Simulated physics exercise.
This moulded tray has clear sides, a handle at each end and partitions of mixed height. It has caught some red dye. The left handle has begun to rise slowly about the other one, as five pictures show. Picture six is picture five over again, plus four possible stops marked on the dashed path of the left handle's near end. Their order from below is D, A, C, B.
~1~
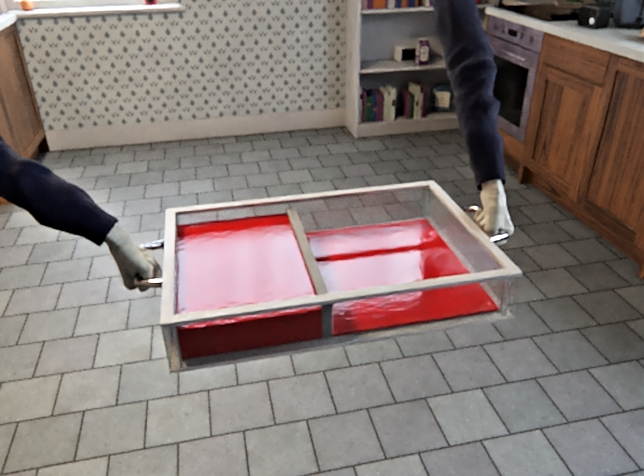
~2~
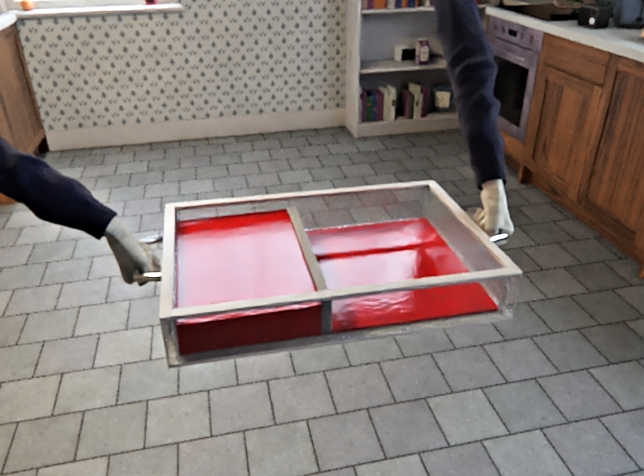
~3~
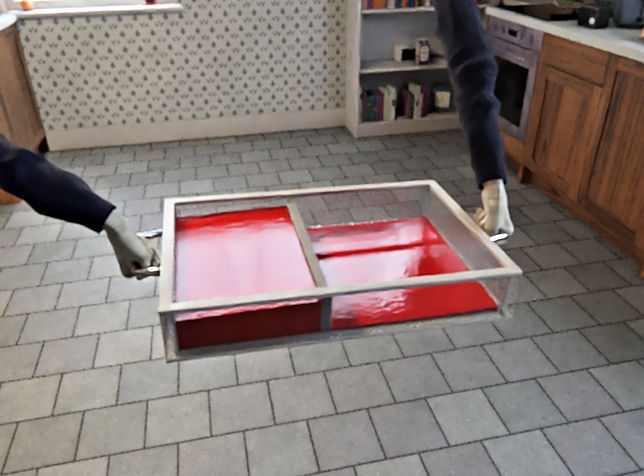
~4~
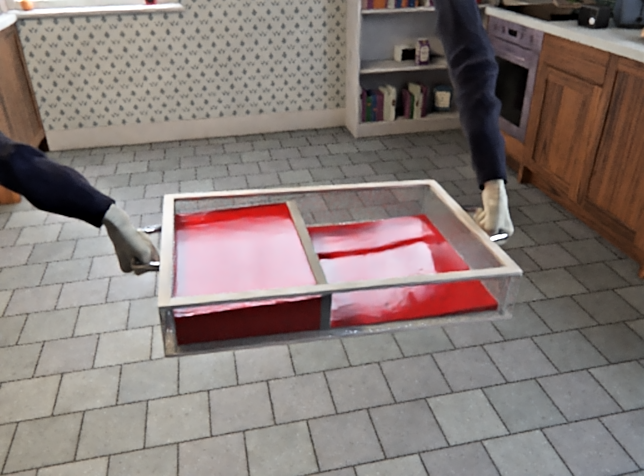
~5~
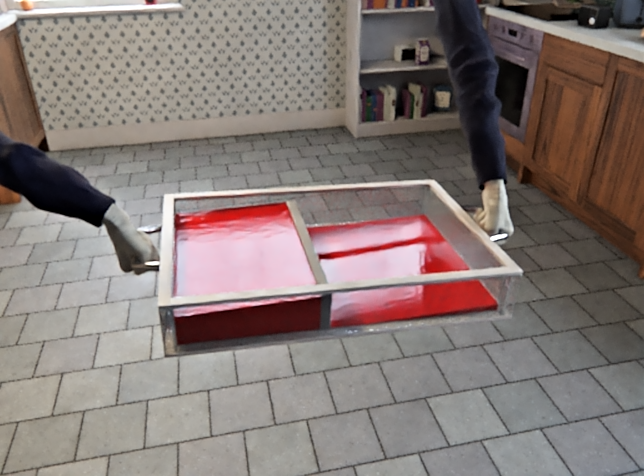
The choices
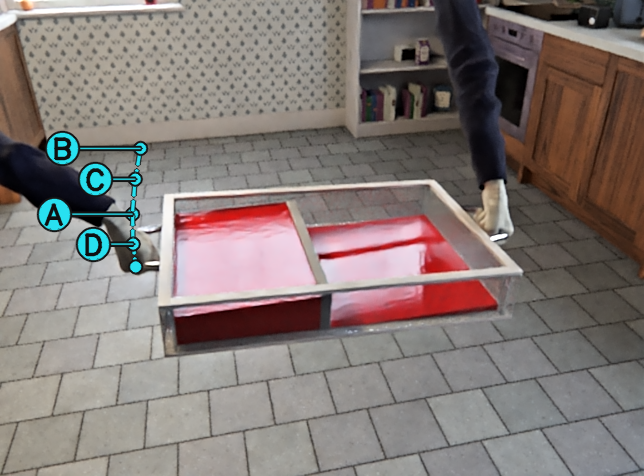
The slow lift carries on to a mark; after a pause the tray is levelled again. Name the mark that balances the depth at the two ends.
It is B.
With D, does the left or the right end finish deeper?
The left one.
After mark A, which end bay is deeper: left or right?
The left one.
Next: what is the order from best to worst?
The order is B, C, A, D.
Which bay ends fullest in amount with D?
That is the left bay.
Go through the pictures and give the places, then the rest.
The tray is level; deepest in the left bay, at (243, 262), shallowest in the right; left handle at (141, 265), in the first frame.
Tipped about 1° down to the right; no wall is crossed; left handle at (139, 259), in the second frame.
Tipped about 2° down to the right; no wall is crossed; left handle at (138, 254), in the third frame.
Tipped about 3° down to the right; no wall is crossed; left handle at (138, 249), in the fourth frame.
Tipped about 3° down to the right; deepest in the left bay, at (242, 250), shallowest in the right; left handle at (138, 248), in the fifth frame.
In cyan, A at (132, 214); B at (140, 148); C at (135, 179); D at (133, 244).
Choosing A, the left end bay stands much deeper than the other; nothing spills.
Choosing B, the two end bays stand about equally deep; nothing spills.
Choosing C, the left end bay stands much deeper than the other; nothing spills.
Choosing D, the left end bay stands much deeper than the other; nothing spills.
